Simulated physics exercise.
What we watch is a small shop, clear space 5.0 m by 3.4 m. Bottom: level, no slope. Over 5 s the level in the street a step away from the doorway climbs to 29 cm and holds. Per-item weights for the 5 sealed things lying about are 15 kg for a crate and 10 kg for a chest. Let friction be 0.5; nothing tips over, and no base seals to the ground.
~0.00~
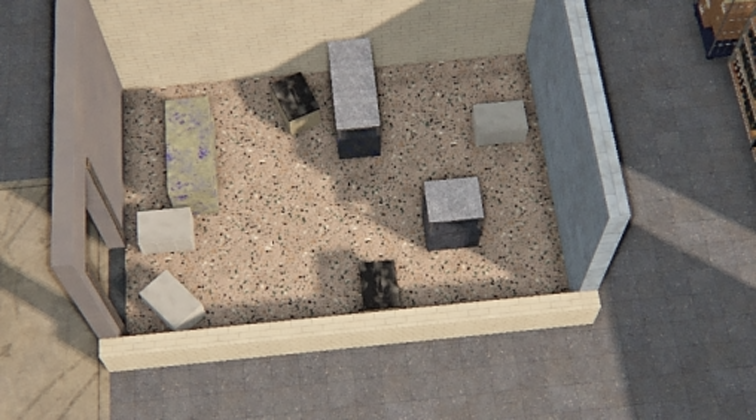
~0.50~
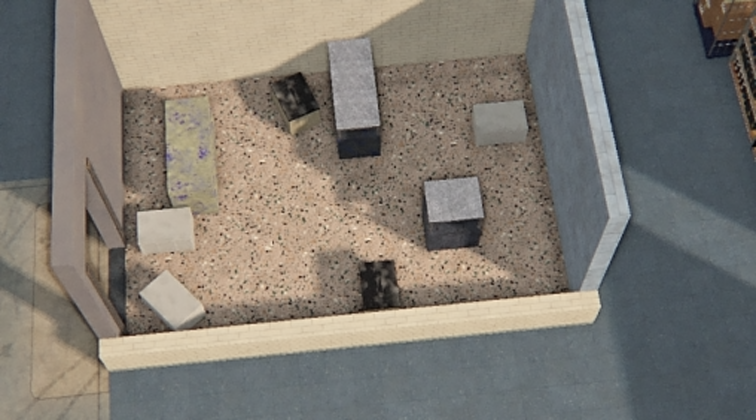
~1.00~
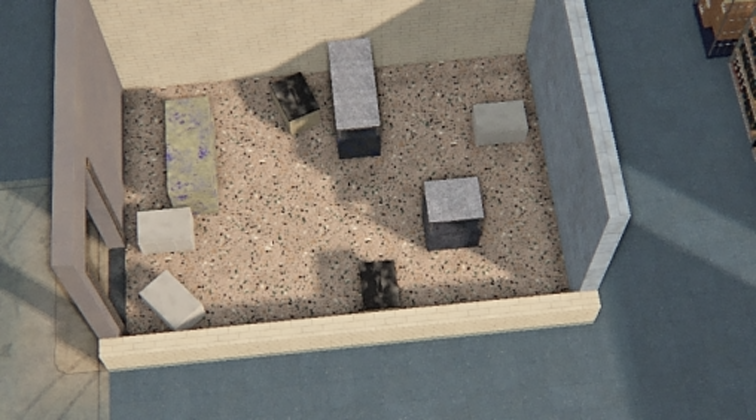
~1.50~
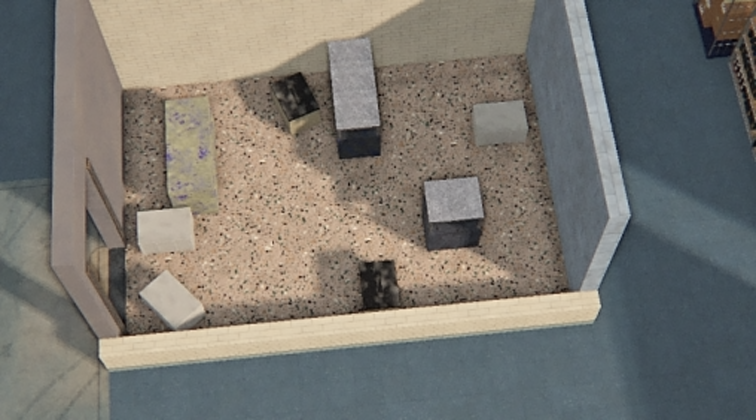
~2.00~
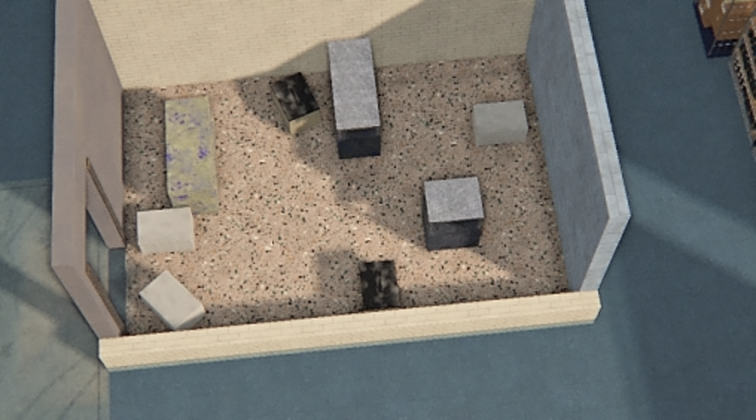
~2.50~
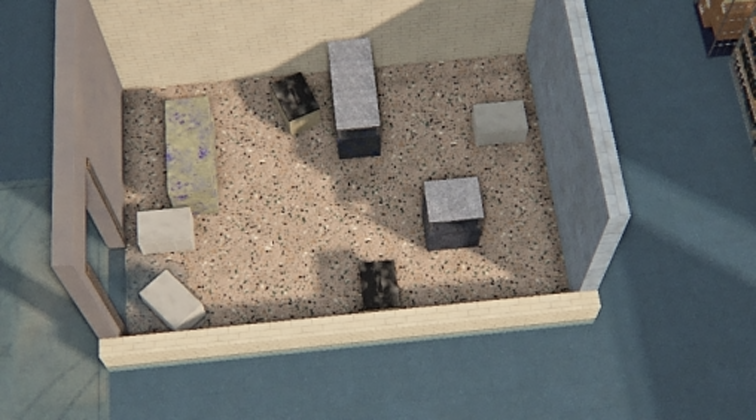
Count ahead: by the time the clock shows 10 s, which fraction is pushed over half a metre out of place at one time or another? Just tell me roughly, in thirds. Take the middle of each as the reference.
Roughly one to two thirds.
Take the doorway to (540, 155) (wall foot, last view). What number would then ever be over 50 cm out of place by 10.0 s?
2.
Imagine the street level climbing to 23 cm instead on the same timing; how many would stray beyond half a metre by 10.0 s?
The answer would then be 3.
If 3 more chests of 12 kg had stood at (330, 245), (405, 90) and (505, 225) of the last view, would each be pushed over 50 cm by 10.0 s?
One: Beyond it. Two: Within it. Three: Beyond it.
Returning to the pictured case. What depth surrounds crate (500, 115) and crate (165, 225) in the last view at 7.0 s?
Depths: Near 4 cm, then near 6 cm.
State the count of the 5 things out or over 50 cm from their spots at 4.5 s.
1.
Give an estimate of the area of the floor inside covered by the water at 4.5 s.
Some 5.5 m2.
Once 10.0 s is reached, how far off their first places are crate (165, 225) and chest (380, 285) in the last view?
5 cm and 200 cm respectively.
After 3.5 s 0 of 5 are over 50 cm from their spots; 0 afloat.
After 4.5 s 1 of 5 are over 50 cm from their spots; 0 afloat.
After 7.0 s 2 of 5 are over 50 cm from their spots; 2 afloat.
After 10.0 s 3 of 5 are over 50 cm from their spots, and 3 have been at some point; 3 afloat.
